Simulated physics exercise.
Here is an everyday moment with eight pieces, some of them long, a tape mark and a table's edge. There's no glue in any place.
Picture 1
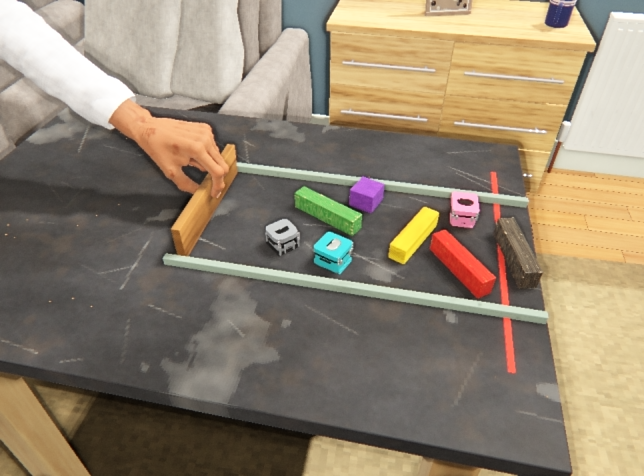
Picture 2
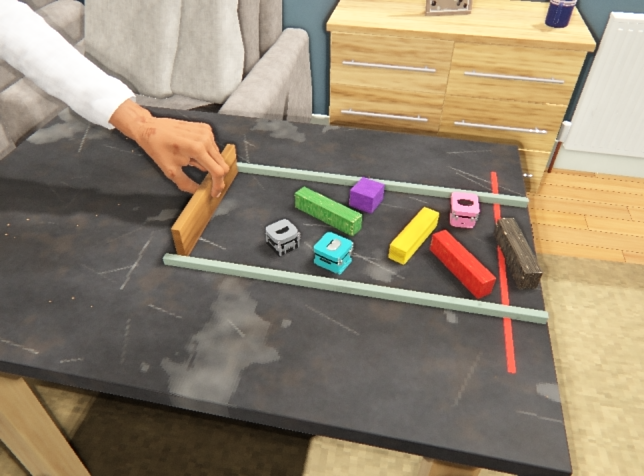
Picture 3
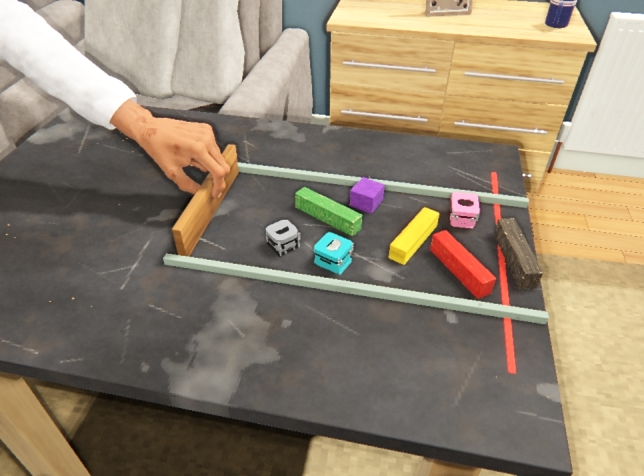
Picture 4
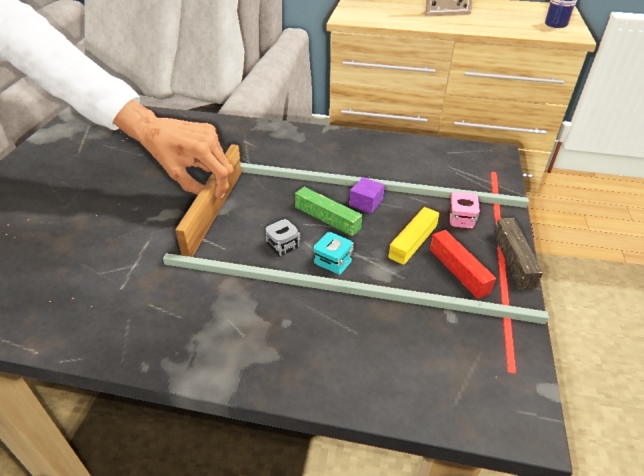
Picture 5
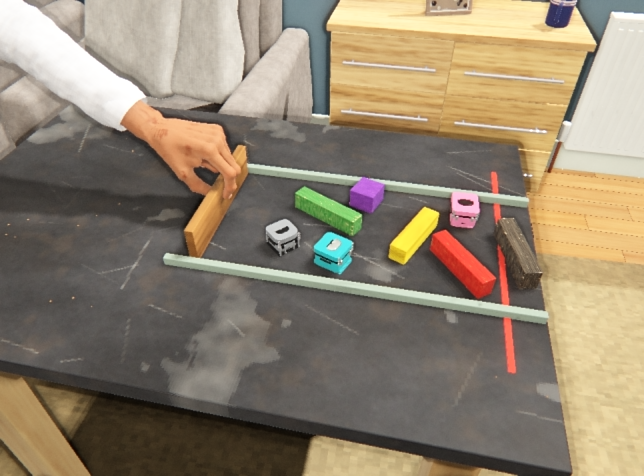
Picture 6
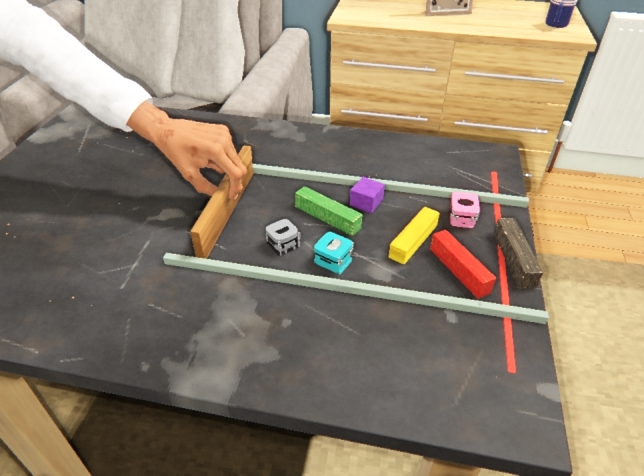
At the start, a hand holds a wooden board upright at the left end of two pale rails on a dark table, with colourful pieces lying between them and a red tape line at right. The board stays nearly still, then the hand slides it slightly right, while the pieces remain unmoved.
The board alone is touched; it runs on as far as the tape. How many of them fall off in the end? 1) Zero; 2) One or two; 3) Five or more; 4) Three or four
Three or four (4).
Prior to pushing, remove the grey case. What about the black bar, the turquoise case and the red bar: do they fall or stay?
Outcome for the black bar: It drops; for the turquoise case: It stays; for the red bar: It drops.
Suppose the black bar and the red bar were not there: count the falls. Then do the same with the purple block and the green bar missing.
First 2, then 2.
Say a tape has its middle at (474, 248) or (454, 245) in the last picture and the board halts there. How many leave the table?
Ending up on the floor: First try 2, second try 0.
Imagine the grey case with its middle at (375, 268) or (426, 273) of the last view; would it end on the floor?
In that order: Slips off, then slips off.
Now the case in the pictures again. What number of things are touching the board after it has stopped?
Counting them up gives 4.
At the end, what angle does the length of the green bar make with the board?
Somewhere near 25 degrees, I'd say.
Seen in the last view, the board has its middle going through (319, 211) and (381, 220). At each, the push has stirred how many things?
The number moved is 3 and then 6.
Early on, none off yet; black bar at rest near (517, 251); pink case at rest near (464, 210); red bar at rest near (461, 263).
A while later, none off yet; black bar at rest near (517, 251); pink case at rest near (465, 210); red bar travelled a little near (490, 265).
Finally, the number that fall off is three or four; lost, yellow stick, red bar, pink case and black bar.
